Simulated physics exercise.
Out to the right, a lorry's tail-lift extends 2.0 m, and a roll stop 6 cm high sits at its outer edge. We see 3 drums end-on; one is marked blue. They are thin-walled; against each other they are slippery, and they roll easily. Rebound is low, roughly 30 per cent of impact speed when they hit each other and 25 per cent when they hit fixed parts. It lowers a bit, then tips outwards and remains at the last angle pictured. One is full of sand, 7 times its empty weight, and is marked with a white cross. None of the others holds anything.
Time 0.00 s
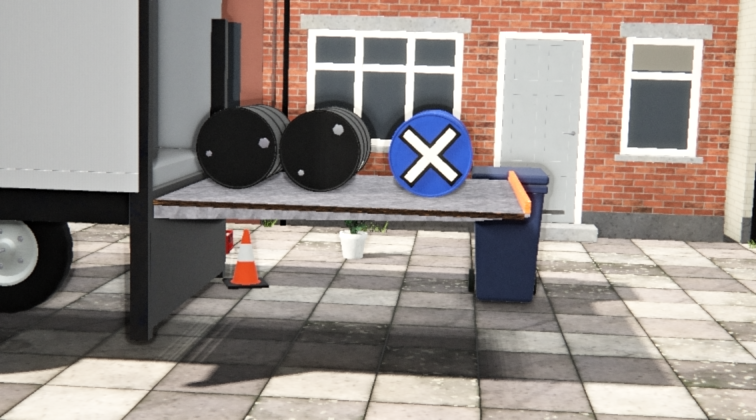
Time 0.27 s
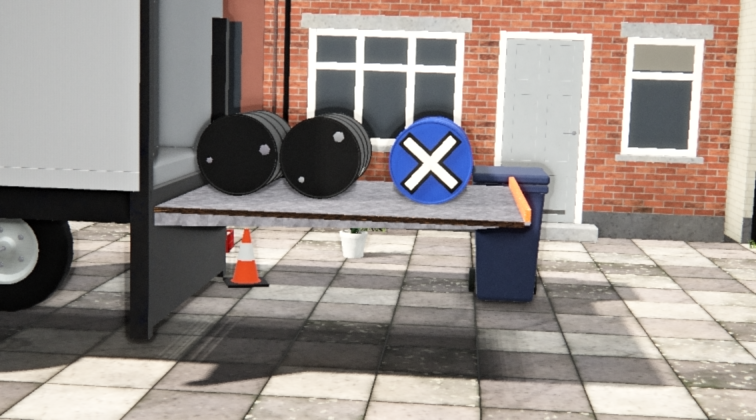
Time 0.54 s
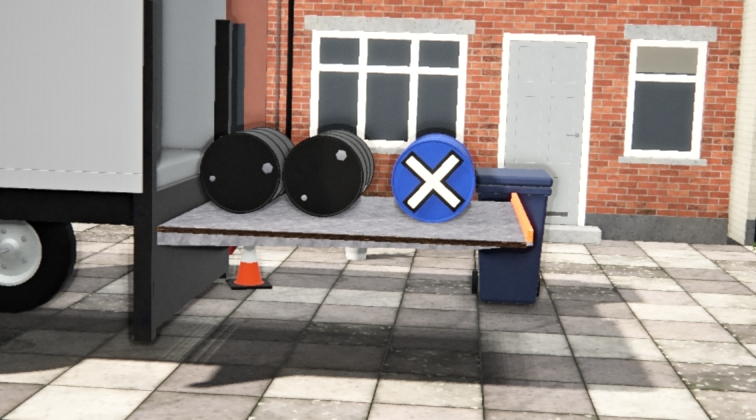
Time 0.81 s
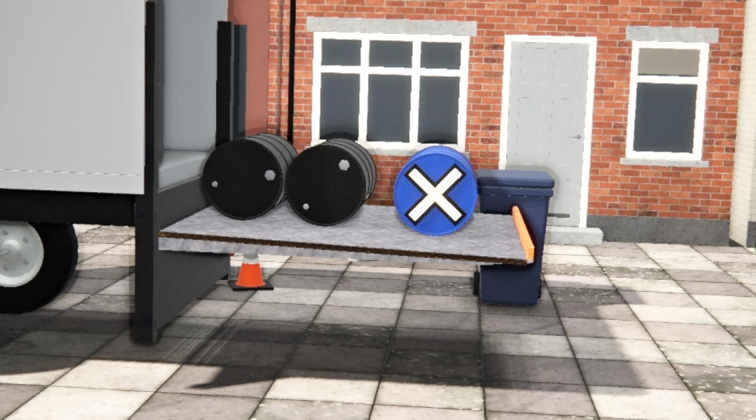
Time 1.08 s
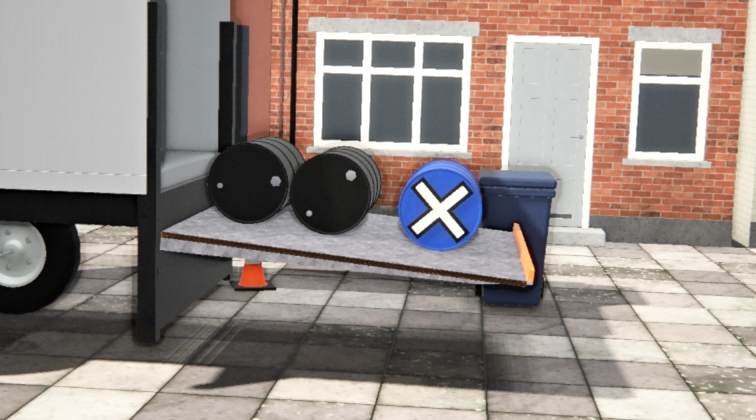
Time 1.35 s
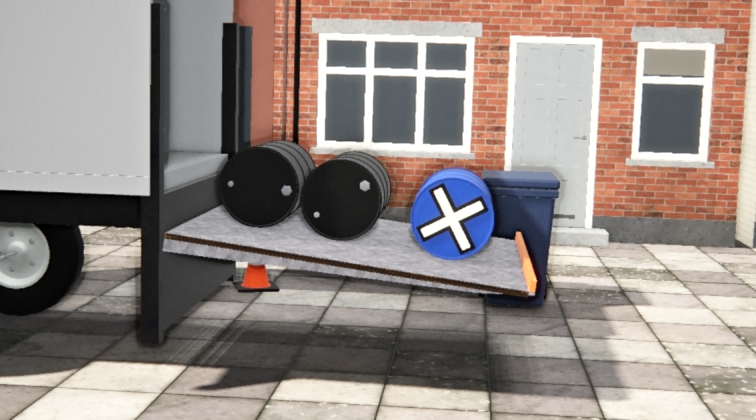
Lorry tail-lift lowering slightly then tilting down to the right, two black drums and a blue, white-crossed drum starting to roll rightward.
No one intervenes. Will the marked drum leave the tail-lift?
In the end the blue drum stays aboard.
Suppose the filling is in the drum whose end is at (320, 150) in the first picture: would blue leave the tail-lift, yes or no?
If so, blue does it.
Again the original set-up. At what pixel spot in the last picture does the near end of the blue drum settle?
Roughly (502, 226).
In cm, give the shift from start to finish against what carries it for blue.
For blue, the shift is 35.
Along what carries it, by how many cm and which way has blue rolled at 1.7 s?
By then blue sits 20 right of where it began.
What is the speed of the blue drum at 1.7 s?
It's going at around 0.5 m/s.
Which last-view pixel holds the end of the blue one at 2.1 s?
Estimated pixel position: About (509, 223).
After 1.7 s, blue is on the plate, 30 cm from the stop, rolling right; 0 over the stop so far.
After 2.1 s, blue is on the plate, 15 cm from the stop; 0 over the stop so far.
After 2.5 s, blue is on the plate, 20 cm from the stop; 0 over the stop so far.
At rest (2.9 s), blue is on the plate, 15 cm from the stop; 0 over the stop so far.
